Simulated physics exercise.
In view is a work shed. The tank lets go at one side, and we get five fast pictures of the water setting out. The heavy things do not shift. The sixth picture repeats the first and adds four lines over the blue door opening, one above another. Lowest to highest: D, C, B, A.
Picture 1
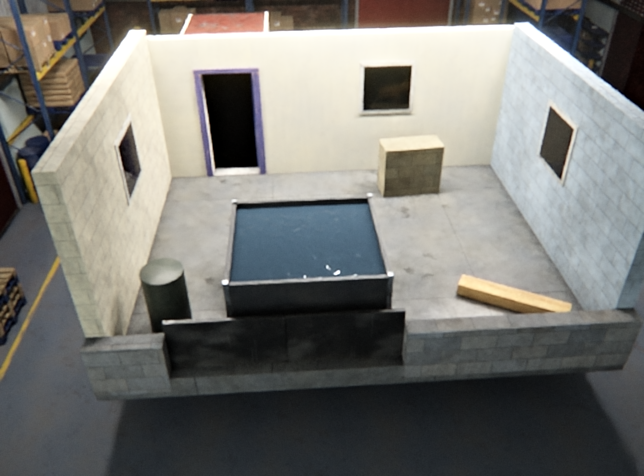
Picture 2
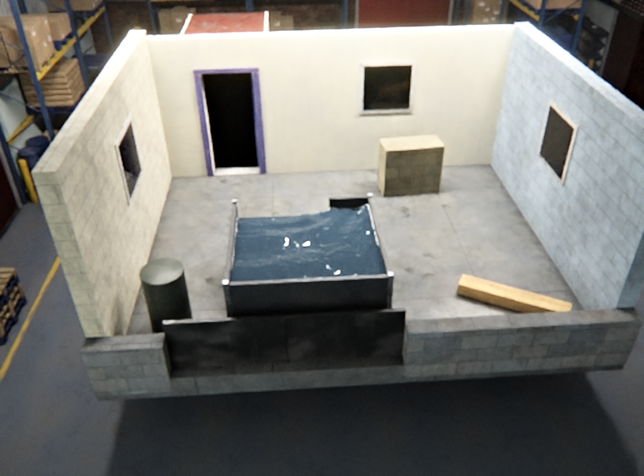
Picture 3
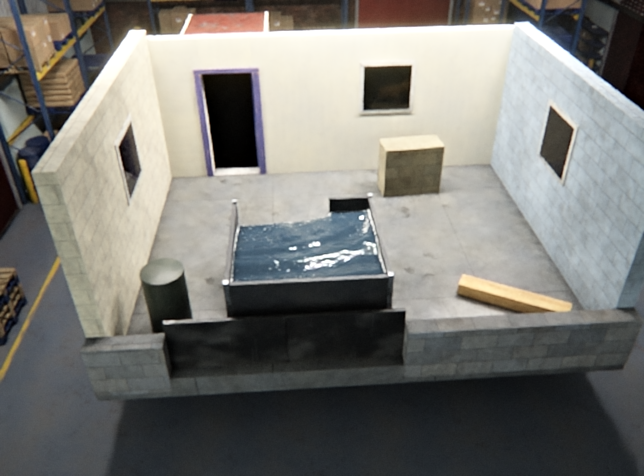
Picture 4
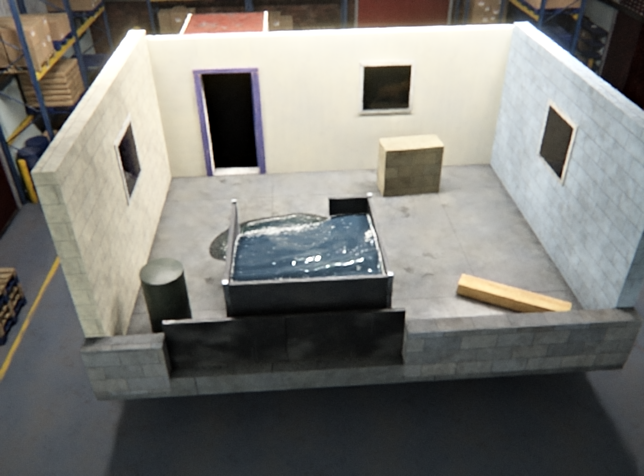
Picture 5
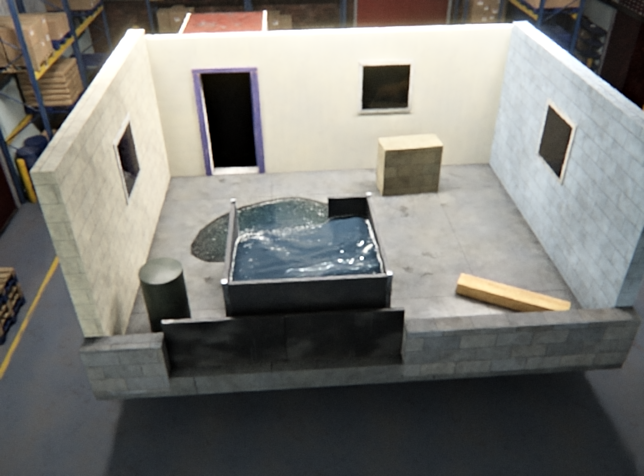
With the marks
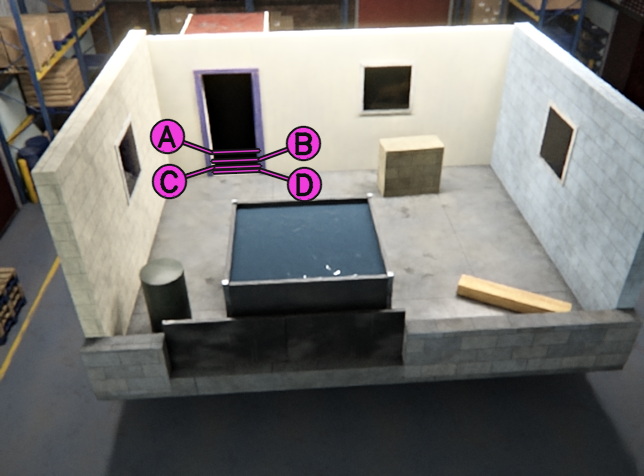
A square black tank of dark blue water sits in a roofless work shed with pale block walls, seen from above at the front. A blue-framed doorway stands behind it, a dull green drum at left, a tan box at back right and yellowish timber at right. While the camera stays still, the tank's back opens, the water churns with white streaks, and a rounded sheet spreads across the grey floor behind and leftward.
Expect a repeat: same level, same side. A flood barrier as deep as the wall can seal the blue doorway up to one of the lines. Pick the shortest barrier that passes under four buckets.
Choose A.
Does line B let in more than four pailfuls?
Yes, that goes wrong.
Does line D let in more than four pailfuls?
Yes.
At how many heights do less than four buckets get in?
One.
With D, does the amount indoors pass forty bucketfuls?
Yes, clearly.
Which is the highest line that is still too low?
Line B.
On the marked copy, A at (235, 151); B at (235, 160); C at (236, 166); D at (237, 171); from the bottom up D, C, B, A.
If A is chosen, a splash gets over, under a bucket.
If B is chosen, about 9 bucketfuls get in.
If C is chosen, dozens of bucketfuls pour in.
If D is chosen, dozens of bucketfuls pour in.
